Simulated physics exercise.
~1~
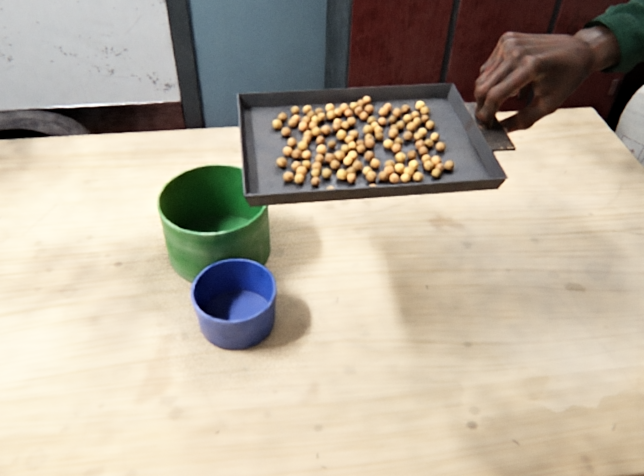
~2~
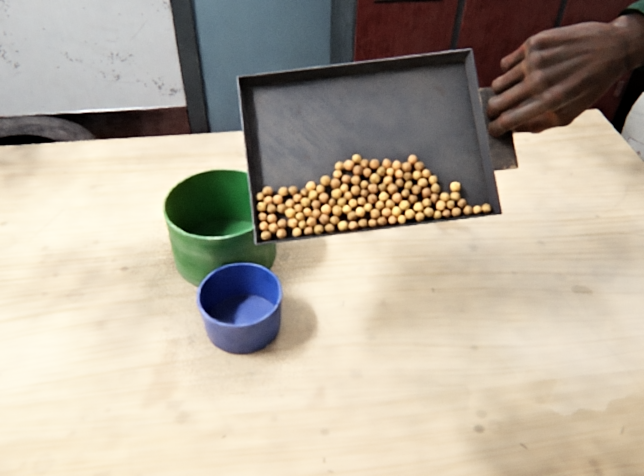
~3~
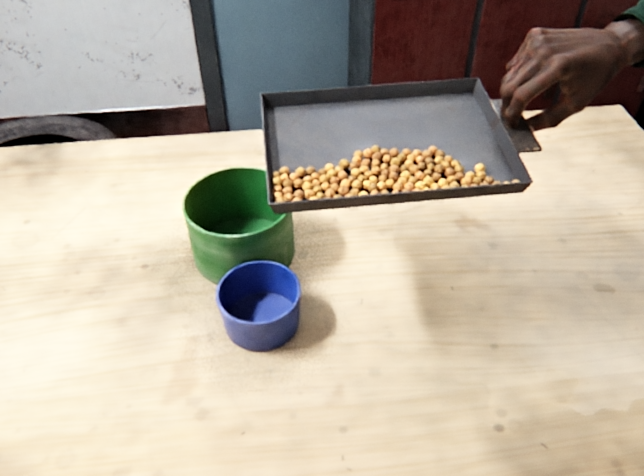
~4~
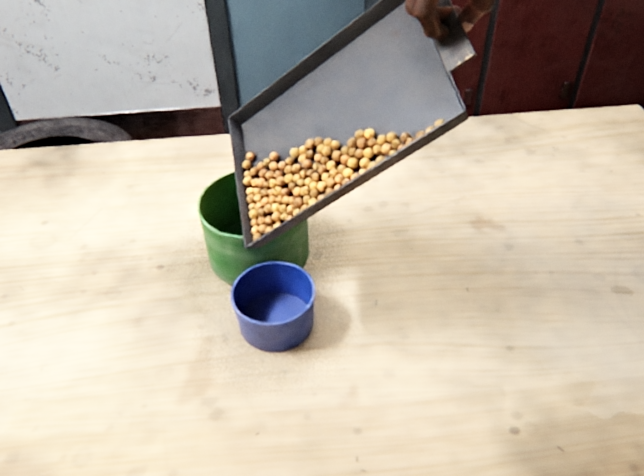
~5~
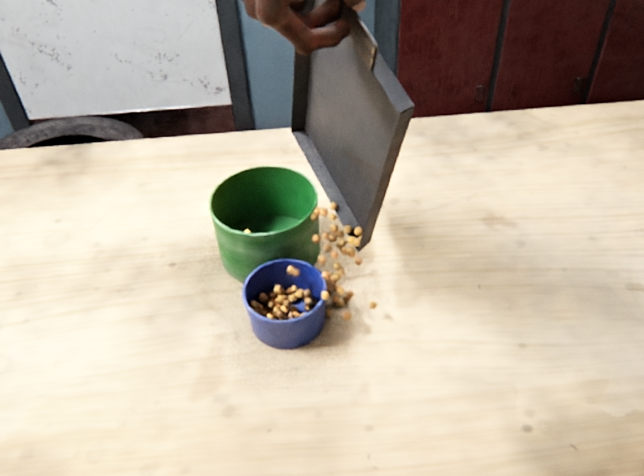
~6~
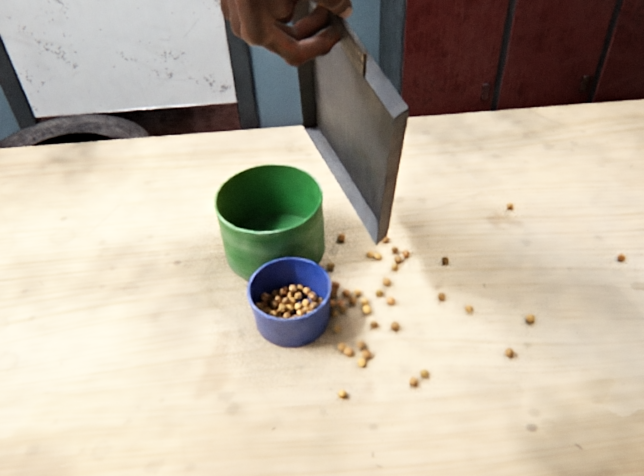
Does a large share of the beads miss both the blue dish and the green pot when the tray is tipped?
Yes, a large share lands outside and scatters over the table. The blue dish also catches plenty, while the green pot gets very few.
Hand tilting a grey tray of wooden beads, levelling it, then tipping them into a blue dish and across the table.
